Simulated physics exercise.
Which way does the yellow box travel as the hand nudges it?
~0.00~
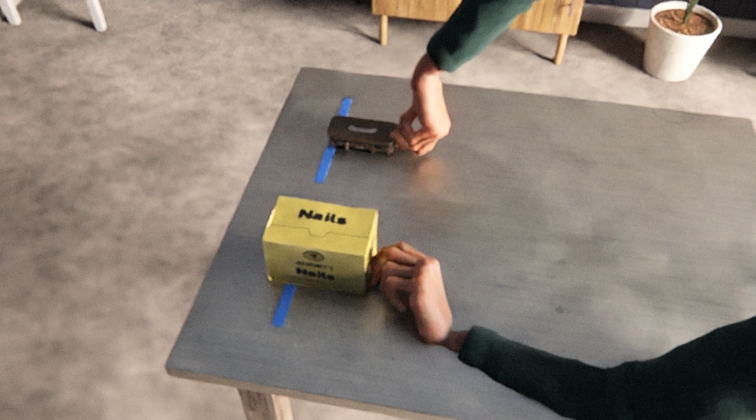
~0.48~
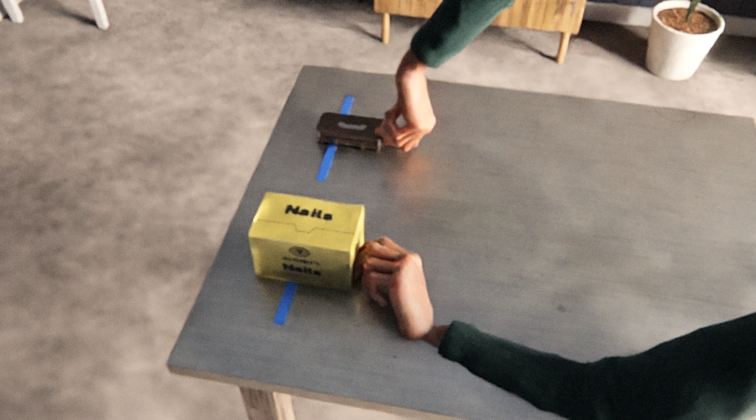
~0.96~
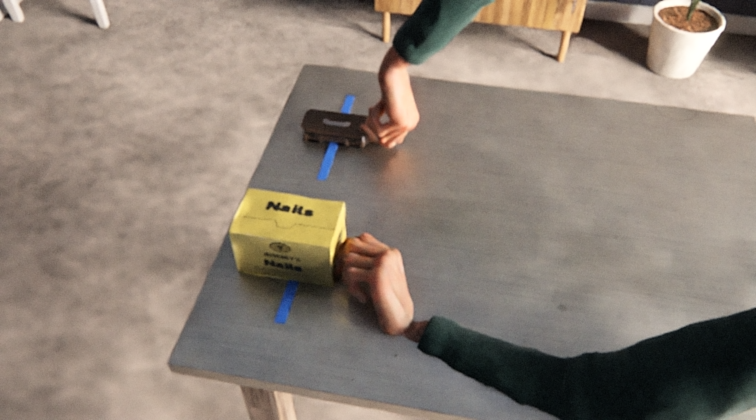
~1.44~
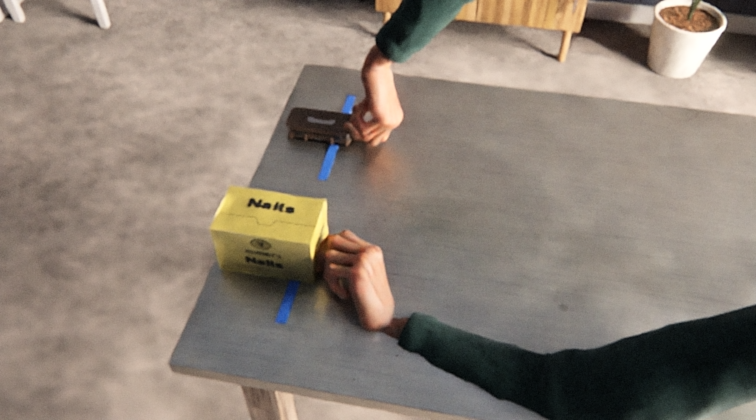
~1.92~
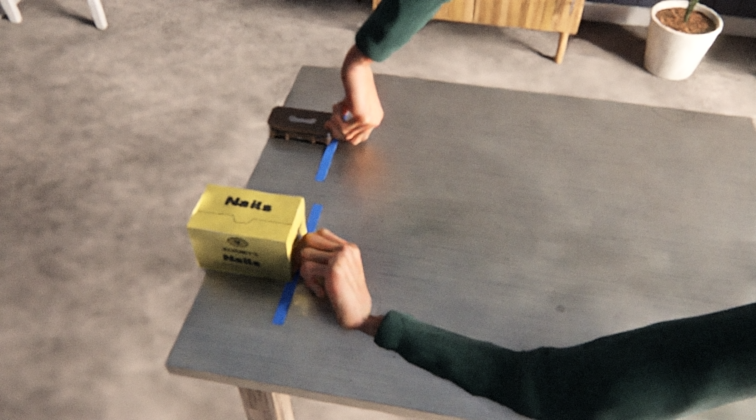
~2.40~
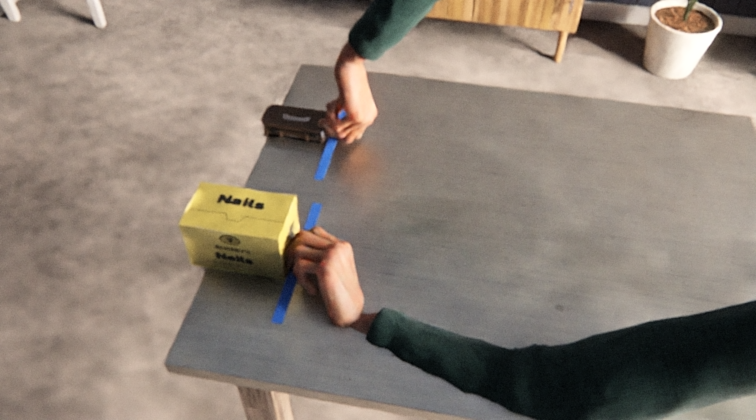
The yellow box travels to the left, towards the table's left edge.
